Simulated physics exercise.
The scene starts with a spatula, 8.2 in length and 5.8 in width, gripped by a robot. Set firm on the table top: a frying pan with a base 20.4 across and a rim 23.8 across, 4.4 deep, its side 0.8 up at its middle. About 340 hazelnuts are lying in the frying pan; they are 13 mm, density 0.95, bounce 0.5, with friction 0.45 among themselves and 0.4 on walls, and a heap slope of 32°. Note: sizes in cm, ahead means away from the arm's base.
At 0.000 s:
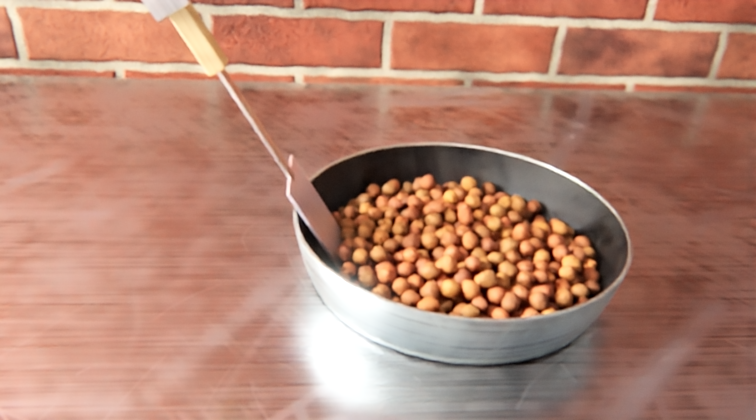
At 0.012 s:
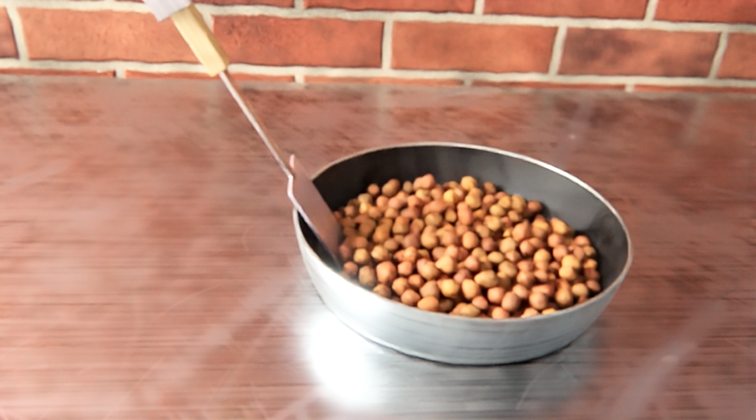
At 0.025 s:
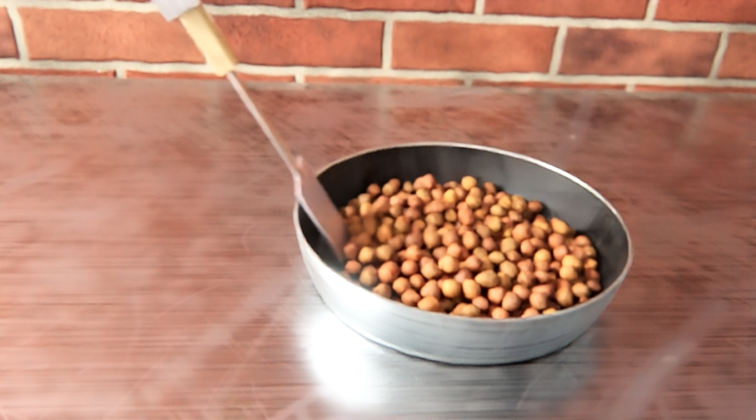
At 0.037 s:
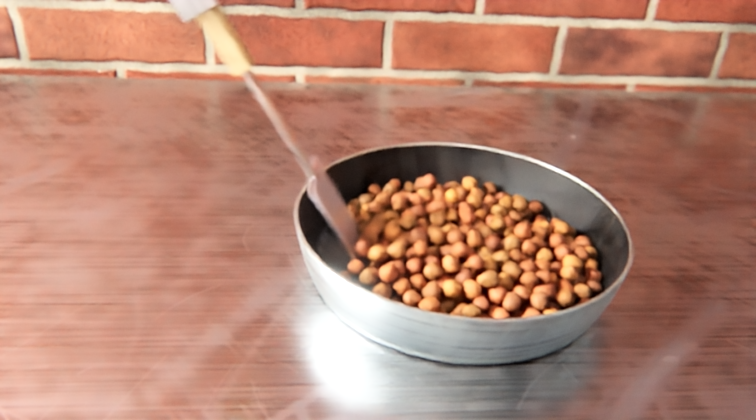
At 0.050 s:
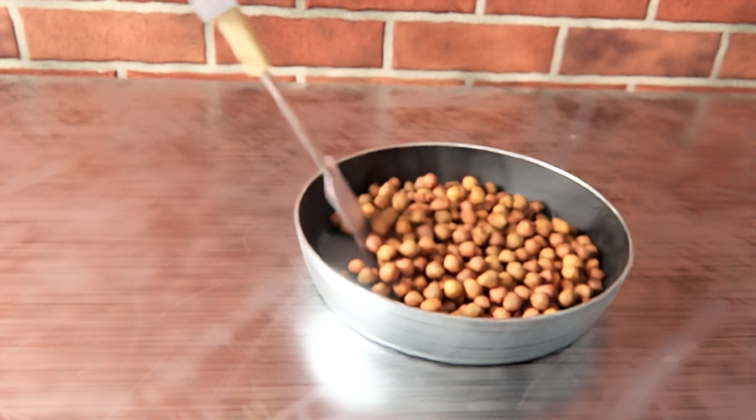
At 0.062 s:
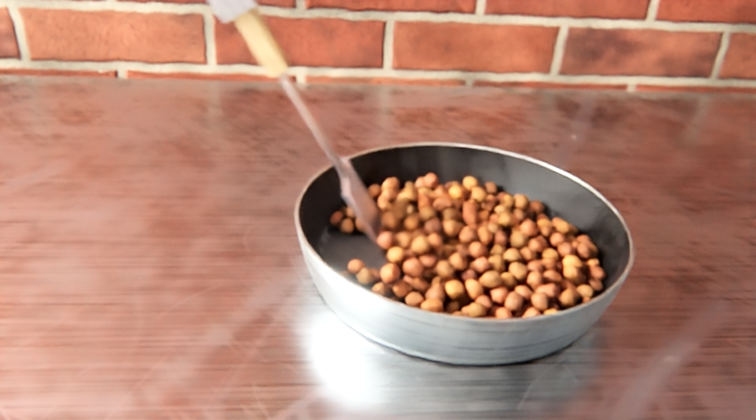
A spatula with a pale handle slants down into the left side of a round frying pan full of brown hazelnuts, at first barely moving. It then slides to the right through the nuts, pushing some aside and baring a patch of the dark pan bottom, while the pan stays in place.
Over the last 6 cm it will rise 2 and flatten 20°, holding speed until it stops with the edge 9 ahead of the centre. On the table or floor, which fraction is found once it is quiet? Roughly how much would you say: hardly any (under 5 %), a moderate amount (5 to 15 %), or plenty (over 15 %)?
I'd say a moderate amount.
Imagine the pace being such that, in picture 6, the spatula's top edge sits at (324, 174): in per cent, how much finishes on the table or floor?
Expect about 5 per cent there.
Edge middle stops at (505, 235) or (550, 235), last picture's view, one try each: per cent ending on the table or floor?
I'd say roughly 0 per cent, then roughly 0 per cent.
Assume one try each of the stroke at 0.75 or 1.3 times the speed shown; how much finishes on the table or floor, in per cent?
I'd say near 5 and then near 15 per cent.
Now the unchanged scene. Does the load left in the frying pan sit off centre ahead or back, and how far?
What stays is shifted forward by around 3.0 cm.
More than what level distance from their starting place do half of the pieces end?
2 cm.
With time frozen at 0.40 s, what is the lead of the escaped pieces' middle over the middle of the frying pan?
The distance is about 18 cm.
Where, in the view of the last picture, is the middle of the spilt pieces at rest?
At about (751, 232) in the last picture.
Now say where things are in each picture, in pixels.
Spatula top edge at (290, 174), sloping 60°; upper third of the load around (462, 241), from x 330 to 590, top at y 185; 345 in the frying pan, in the first frame.
Spatula top edge at (291, 174), sloping 60°; upper third of the load around (455, 241), from x 335 to 590, top at y 185, in the second frame.
Spatula top edge at (298, 174), sloping 60°; upper third of the load around (452, 240), from x 335 to 595, top at y 185, in the third frame.
Spatula top edge at (312, 174), sloping 60°; upper third of the load around (453, 238), from x 335 to 595, top at y 180, in the fourth frame.
Spatula top edge at (329, 174), sloping 60°; upper third of the load around (454, 235), from x 335 to 595, top at y 180, in the fifth frame.
Spatula top edge at (345, 174), sloping 60°; upper third of the load around (454, 234), from x 335 to 595, top at y 180; 345 in the frying pan, in the sixth frame.
By 0.12 s, sloping 60°, highest piece 6 above the table; 345 in the frying pan.
By 0.17 s, sloping 54°, highest piece 7 above the table; 345 in the frying pan.
By 0.40 s, sloping 40°, highest piece 5 above the table; 317 in the frying pan, 26 on the table or floor, 2 on the blade or in flight.
By 1.45 s, sloping 40°, highest piece 5 above the table; 317 in the frying pan, 28 on the table or floor.
Final count, 317 in the frying pan, 28 on the table or floor. That is 8 % on the table or floor.
